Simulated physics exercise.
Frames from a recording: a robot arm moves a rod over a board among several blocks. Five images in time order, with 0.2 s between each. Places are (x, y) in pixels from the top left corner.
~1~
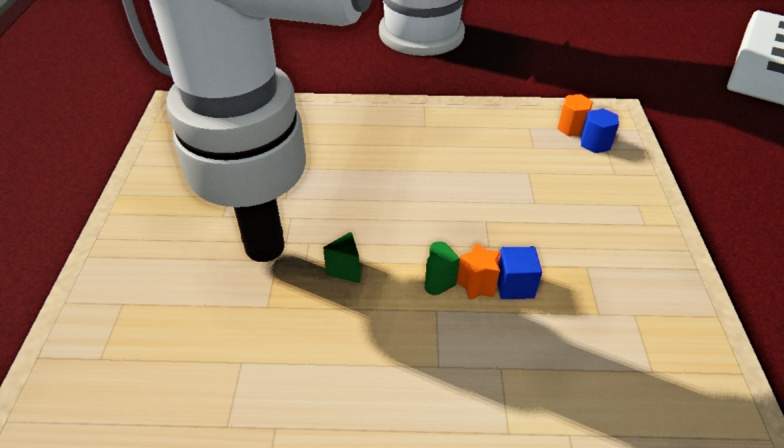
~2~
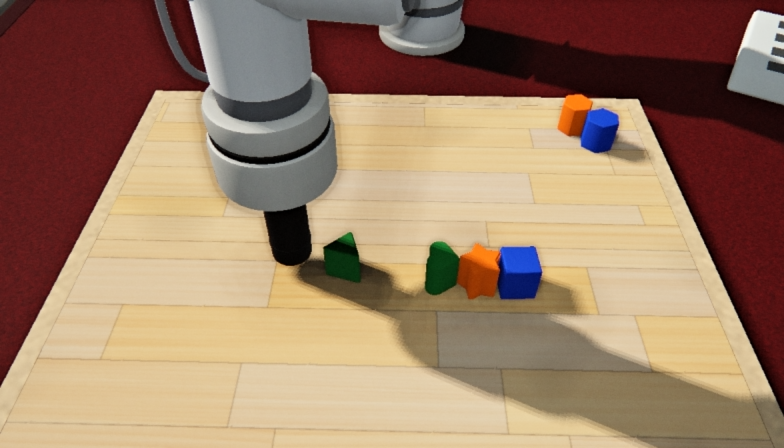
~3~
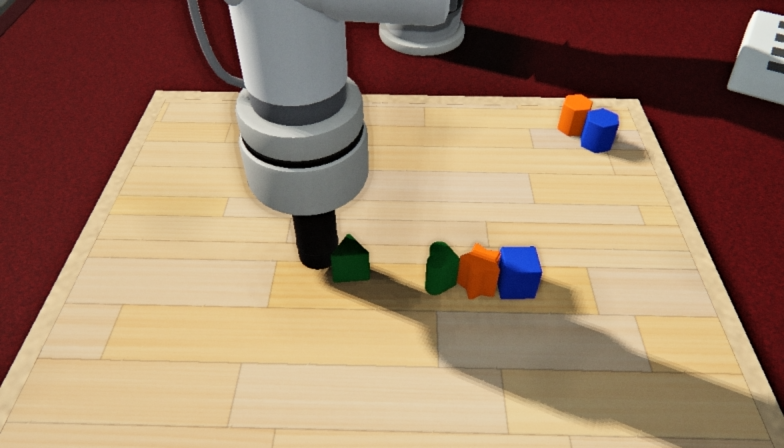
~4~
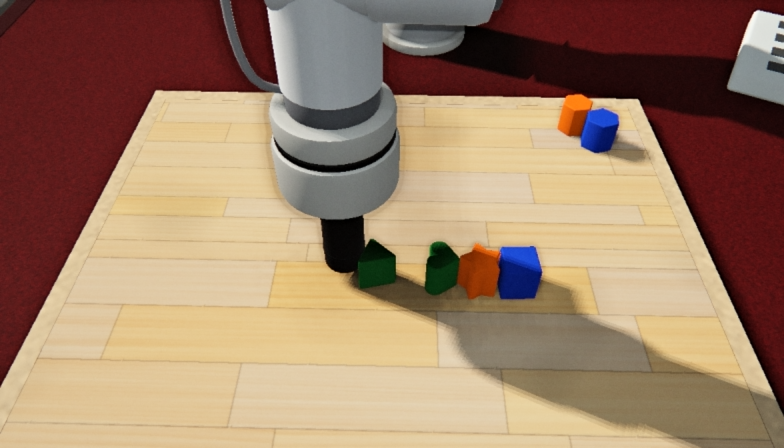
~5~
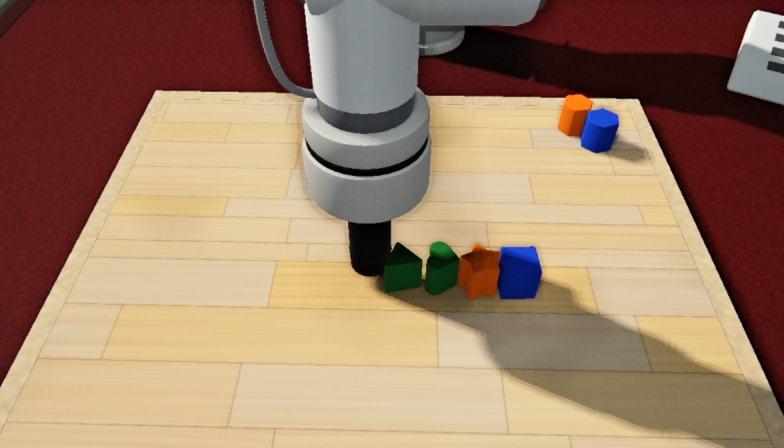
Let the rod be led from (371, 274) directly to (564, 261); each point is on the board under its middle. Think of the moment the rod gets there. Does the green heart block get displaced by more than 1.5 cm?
It seems so.
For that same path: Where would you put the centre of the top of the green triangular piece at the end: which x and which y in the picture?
It should be at (427, 272) by then.
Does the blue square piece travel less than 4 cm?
That would be a no.
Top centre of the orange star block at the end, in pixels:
So, by the moment the path ends, you'll find the top centre of the orange star block at (549, 263).
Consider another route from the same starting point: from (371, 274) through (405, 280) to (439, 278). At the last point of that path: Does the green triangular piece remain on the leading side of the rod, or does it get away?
I think it loses its spot in front.
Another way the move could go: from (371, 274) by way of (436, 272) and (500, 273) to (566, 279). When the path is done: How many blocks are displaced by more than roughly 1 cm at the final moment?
Number moved: 3+.
On the path given first. One third of the way, rod (439, 257); green triangular piece (427, 272), turned 40° clockwise; green heart block (459, 270); orange star block (486, 257).
Two thirds of the way, rod (504, 253); green triangular piece (427, 272), turned 40° clockwise; green heart block (461, 273), turned 15° clockwise; orange star block (530, 262), turned 15° clockwise; blue square piece (567, 272), turned 25° clockwise.
At the end, rod (568, 249); green triangular piece (427, 272), turned 40° clockwise; green heart block (461, 273), turned 15° clockwise; orange star block (549, 263), turned 55° clockwise; blue square piece (586, 283), turned 40° clockwise.
